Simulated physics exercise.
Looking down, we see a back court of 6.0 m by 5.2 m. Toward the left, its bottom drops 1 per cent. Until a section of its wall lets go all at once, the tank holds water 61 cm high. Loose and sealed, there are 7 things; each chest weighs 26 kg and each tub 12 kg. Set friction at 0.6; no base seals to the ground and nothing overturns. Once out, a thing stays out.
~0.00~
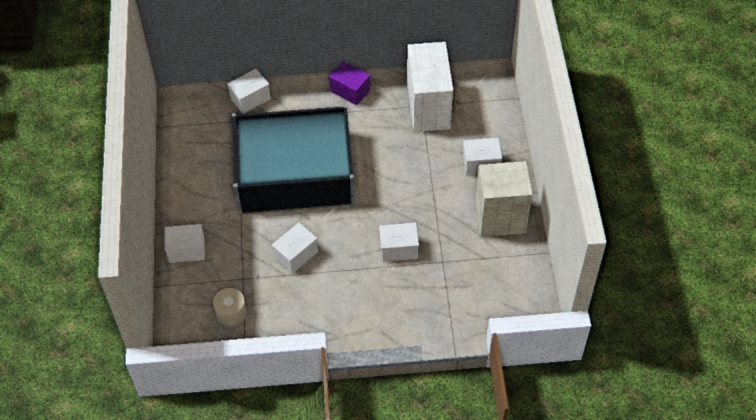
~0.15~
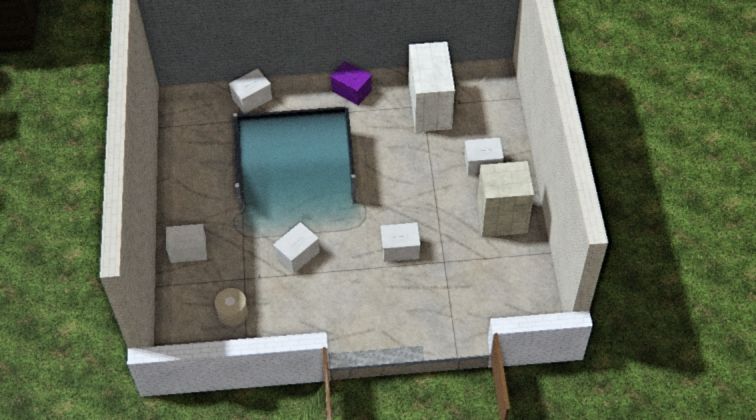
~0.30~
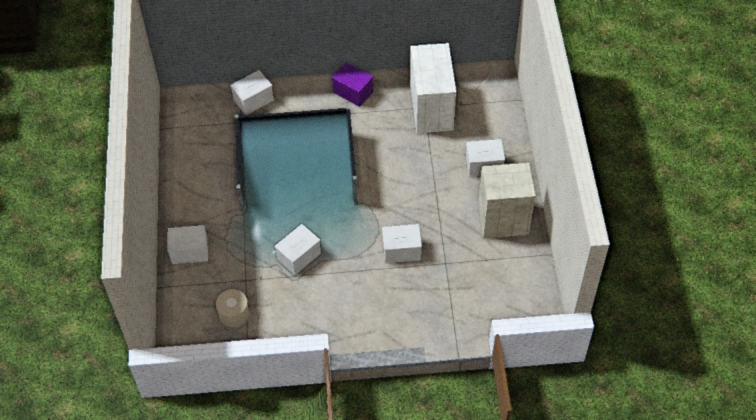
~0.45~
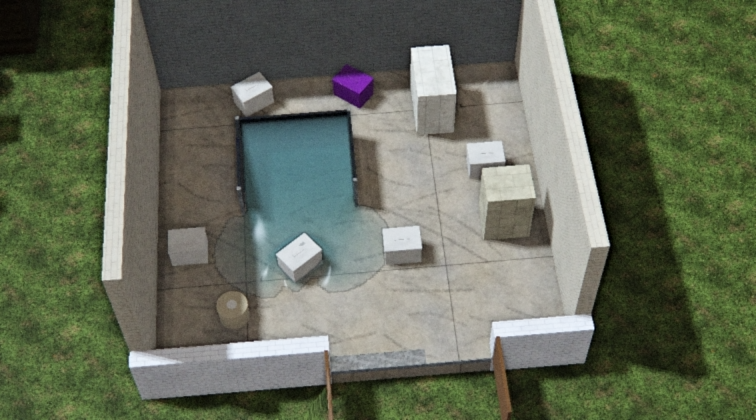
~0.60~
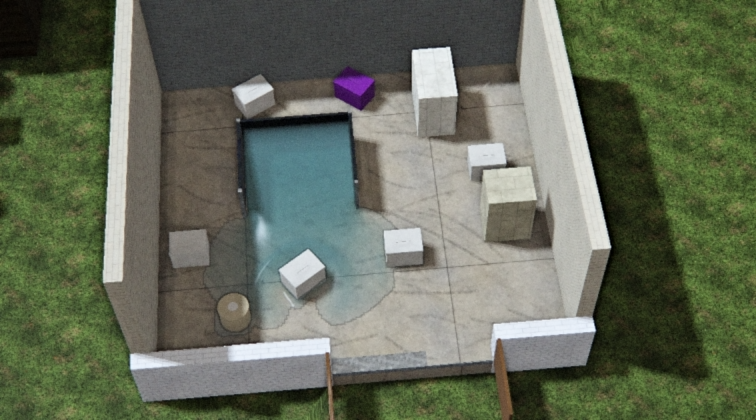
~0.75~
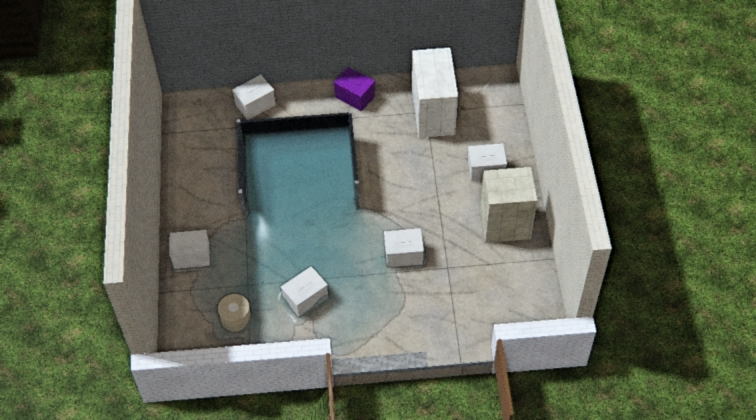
Walled court seen from above, water pouring from a dark tank and spreading across the stone floor, nudging one white block forward.
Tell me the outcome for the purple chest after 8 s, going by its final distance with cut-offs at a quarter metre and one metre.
The purple chest does not really move.
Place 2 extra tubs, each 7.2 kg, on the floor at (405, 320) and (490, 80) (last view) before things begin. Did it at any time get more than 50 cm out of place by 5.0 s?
So it goes across the line, then behind the line.
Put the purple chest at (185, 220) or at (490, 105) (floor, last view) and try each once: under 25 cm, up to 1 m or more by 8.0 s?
In that order: It moves a short way; it barely shifts.
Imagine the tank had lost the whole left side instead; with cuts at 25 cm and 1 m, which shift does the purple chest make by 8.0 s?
Well, the purple chest scoots a modest distance.
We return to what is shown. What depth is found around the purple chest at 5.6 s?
I'd put it at about 0 cm.
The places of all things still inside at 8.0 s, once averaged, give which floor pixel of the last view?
Around (326, 184).
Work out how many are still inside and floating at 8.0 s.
I'd say 0 of them.
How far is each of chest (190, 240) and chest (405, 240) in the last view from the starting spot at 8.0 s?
First 120 cm, then 0 cm.
After 1.6 s the purple chest is near (355, 82), 0.0 m from its start, aground; 0 of 7 are out; 1 afloat.
After 3.6 s the purple chest is near (355, 82), 0.0 m from its start, aground; 0 of 7 are out; 1 afloat.
After 5.6 s the purple chest is near (355, 82), 0.0 m from its start, aground; 0 of 7 are out; 0 afloat.
After 8.0 s the purple chest is near (355, 82), 0.0 m from its start, aground; 0 of 7 are out; 0 afloat.
